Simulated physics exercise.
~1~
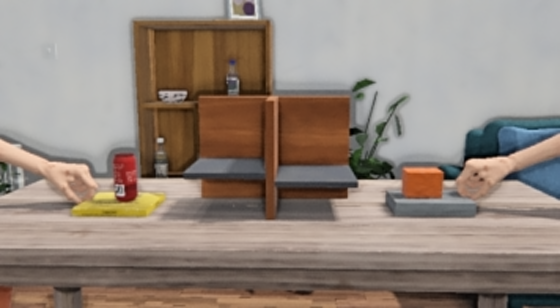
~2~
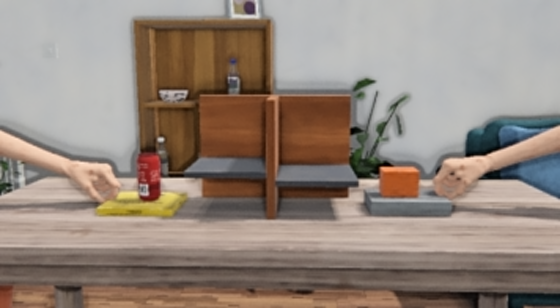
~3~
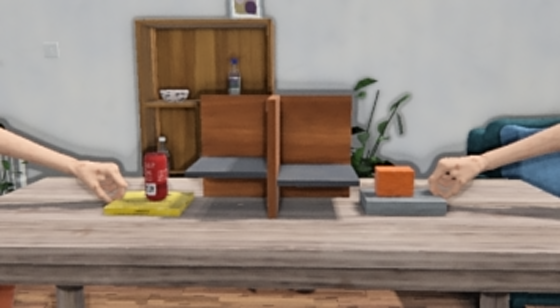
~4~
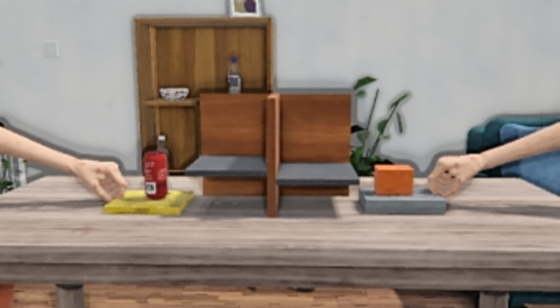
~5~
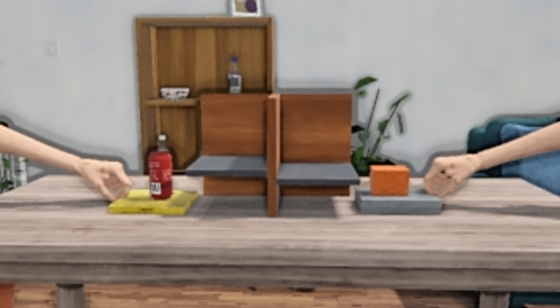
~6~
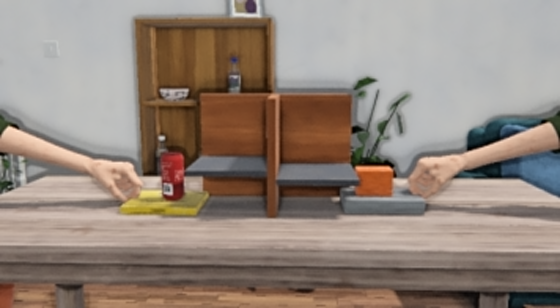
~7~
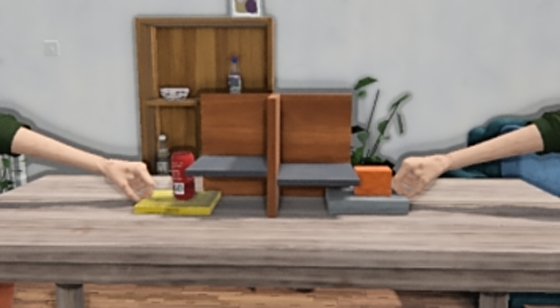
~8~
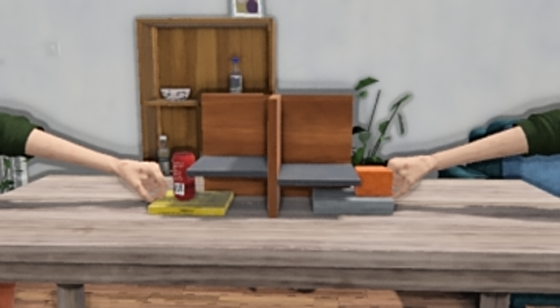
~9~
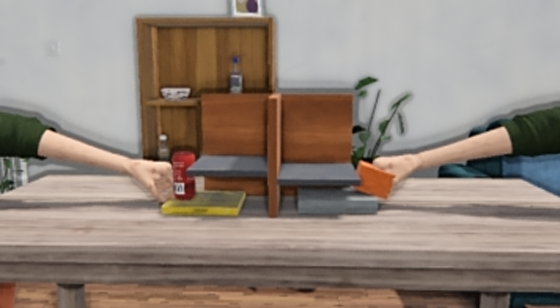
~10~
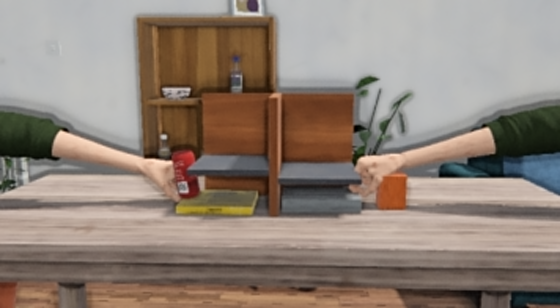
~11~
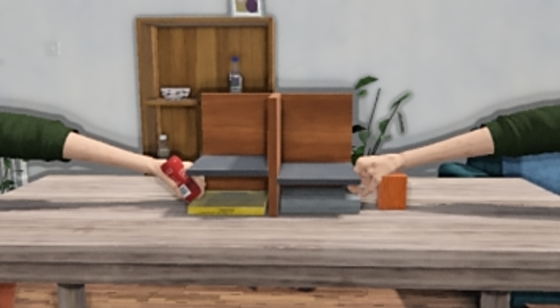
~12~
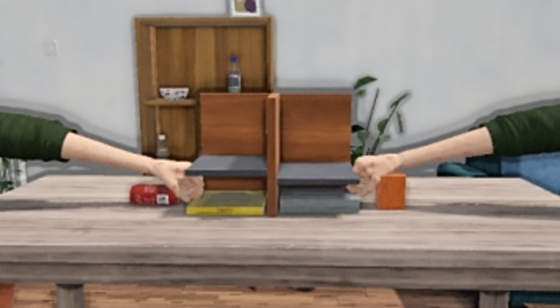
A yellow packet carrying a red can and a grey board carrying an orange block slid inward beside two hands toward low openings under a shelf, whose edges knocked both riders back, leaving each tipped over outside while the bases went underneath.
